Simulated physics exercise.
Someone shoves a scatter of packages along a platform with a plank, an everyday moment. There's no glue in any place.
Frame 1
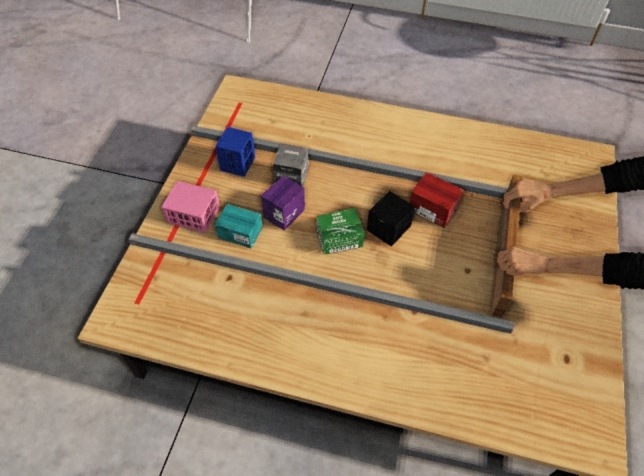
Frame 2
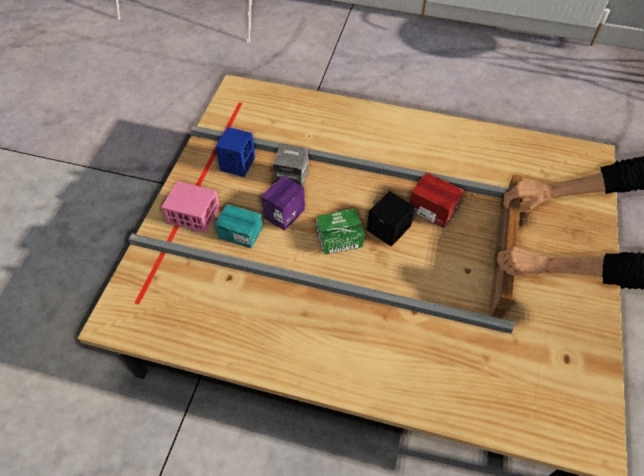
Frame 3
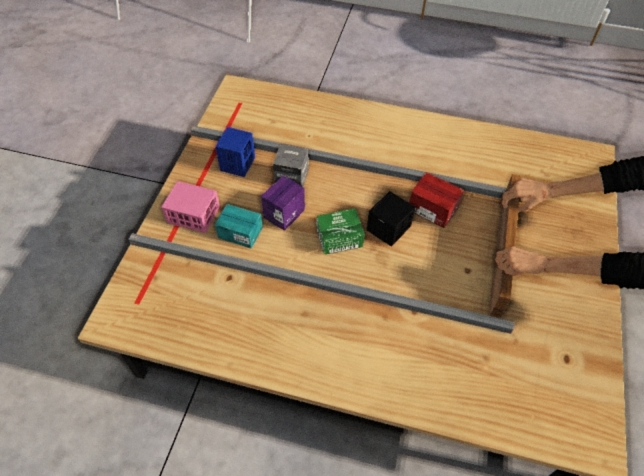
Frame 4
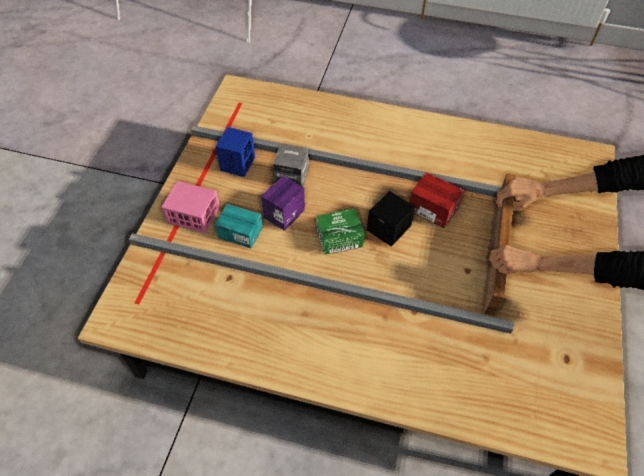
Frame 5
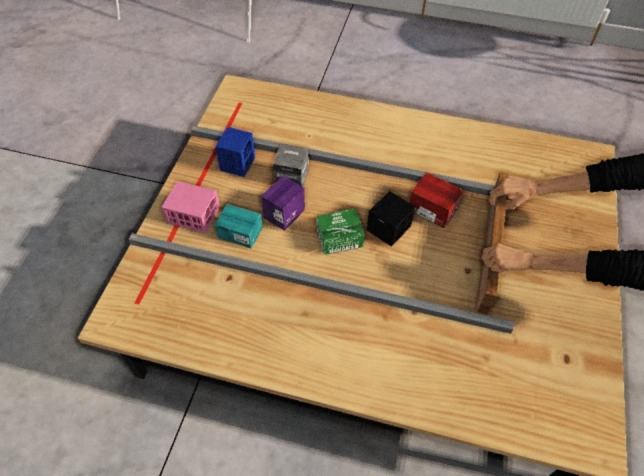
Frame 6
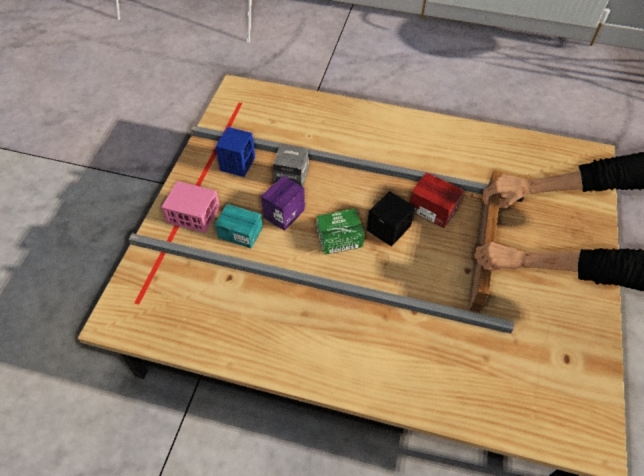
In the video, two hands hold a wooden plank at the right end of a railed track on a wooden table and slide it slightly left, while the scattered colourful boxes and crates between the rails stay still.
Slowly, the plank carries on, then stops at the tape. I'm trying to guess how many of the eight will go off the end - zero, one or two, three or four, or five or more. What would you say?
I would say five or more.
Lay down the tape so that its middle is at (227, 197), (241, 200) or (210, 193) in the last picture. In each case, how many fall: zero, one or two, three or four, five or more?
Taking the places in the order asked: 1 or 2, then one or two, then three or four.
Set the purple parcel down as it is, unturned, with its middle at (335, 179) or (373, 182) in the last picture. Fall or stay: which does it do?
In that order, it is lost; tumbles off.
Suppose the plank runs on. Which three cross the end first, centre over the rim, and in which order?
Listing earliest first, you get the pink crate, the blue crate and the grey box.
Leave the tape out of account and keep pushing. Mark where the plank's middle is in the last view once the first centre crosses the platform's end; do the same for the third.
It sits around (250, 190) and after that around (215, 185).
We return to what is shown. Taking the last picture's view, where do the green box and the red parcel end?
The green box settles near (163, 211); as for the red parcel, near (188, 152).
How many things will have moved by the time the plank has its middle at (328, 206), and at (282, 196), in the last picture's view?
Counts: 5 and 8.
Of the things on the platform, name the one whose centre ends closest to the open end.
That would be the red parcel.
Soon after, none off yet; pink crate at rest near (192, 207); blue crate at rest near (236, 152); turquoise parcel at rest near (239, 226).
In the end, the number that fall off is five or more; gone, purple parcel, grey box, turquoise parcel, blue crate and pink crate.
